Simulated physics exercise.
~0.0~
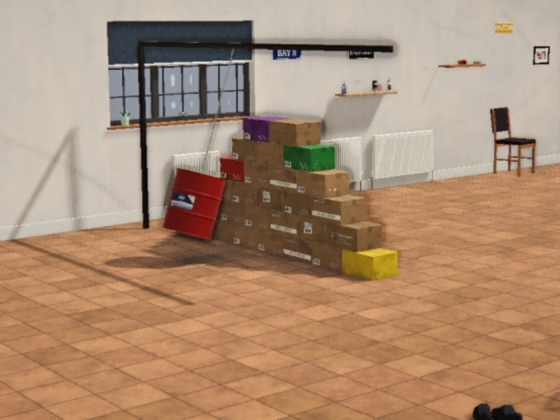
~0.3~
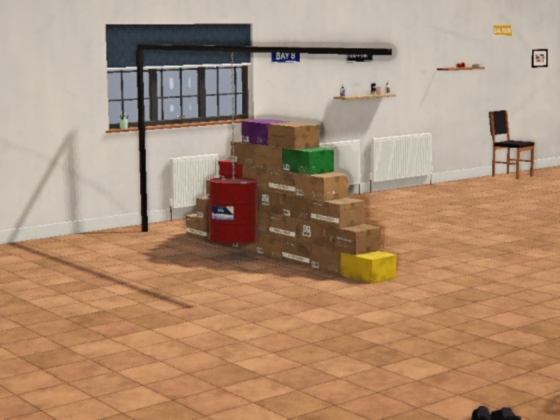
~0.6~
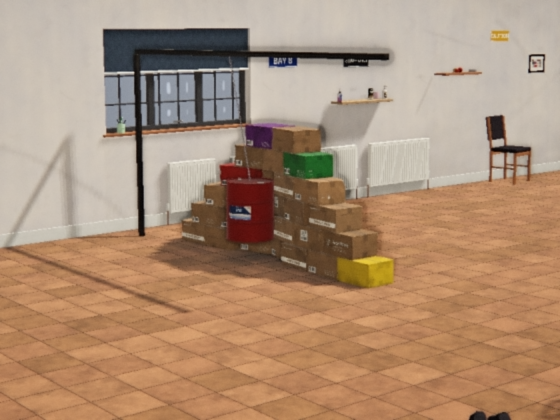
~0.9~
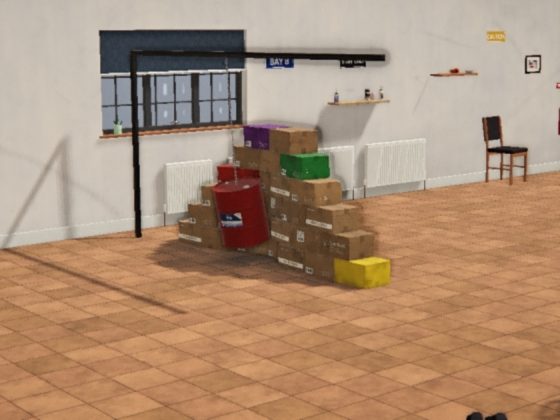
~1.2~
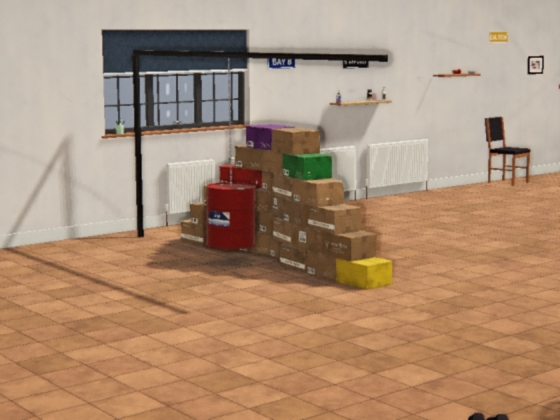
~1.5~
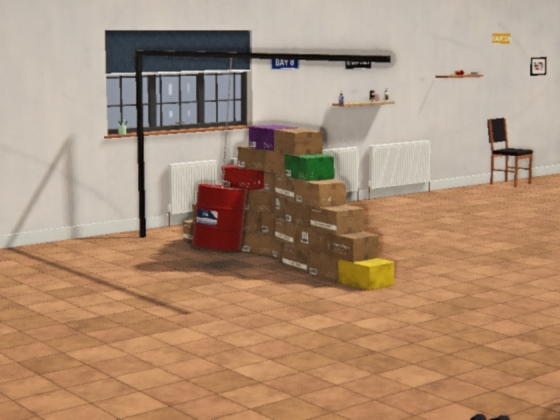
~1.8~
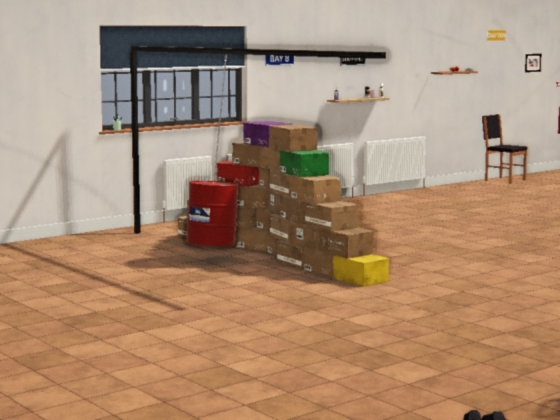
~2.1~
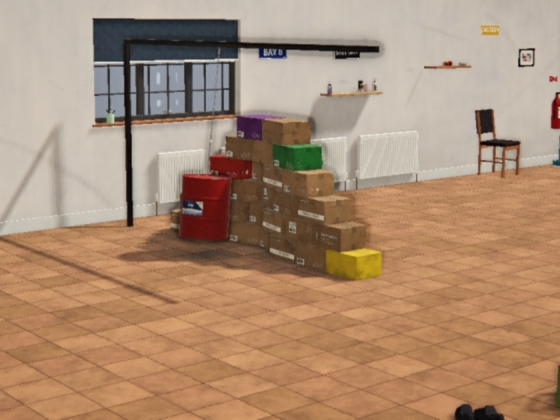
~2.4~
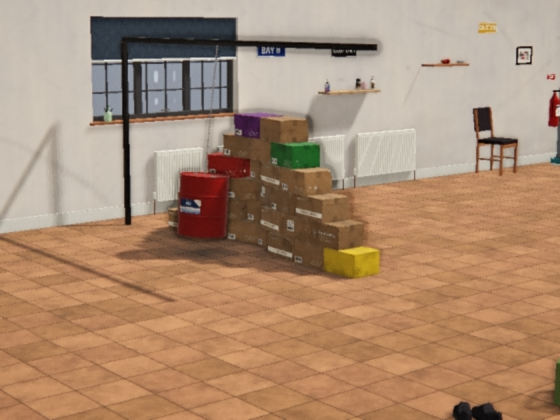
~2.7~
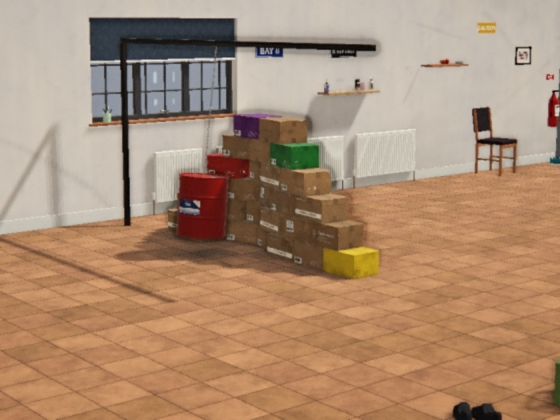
A red drum hangs tilted at the left of a stepped stack of brown cartons, in a room with a tiled floor, a dark overhead frame and a window behind. It swings right into the stack, and some cartons shift slightly as it presses in. The drum then swings back to the left, while the pile stays standing. It comes to hang beside the left end of the stack, barely moving as the view sways a little. At the end, the green, purple, red and yellow cartons are all still up among the brown ones, and nothing has fallen.
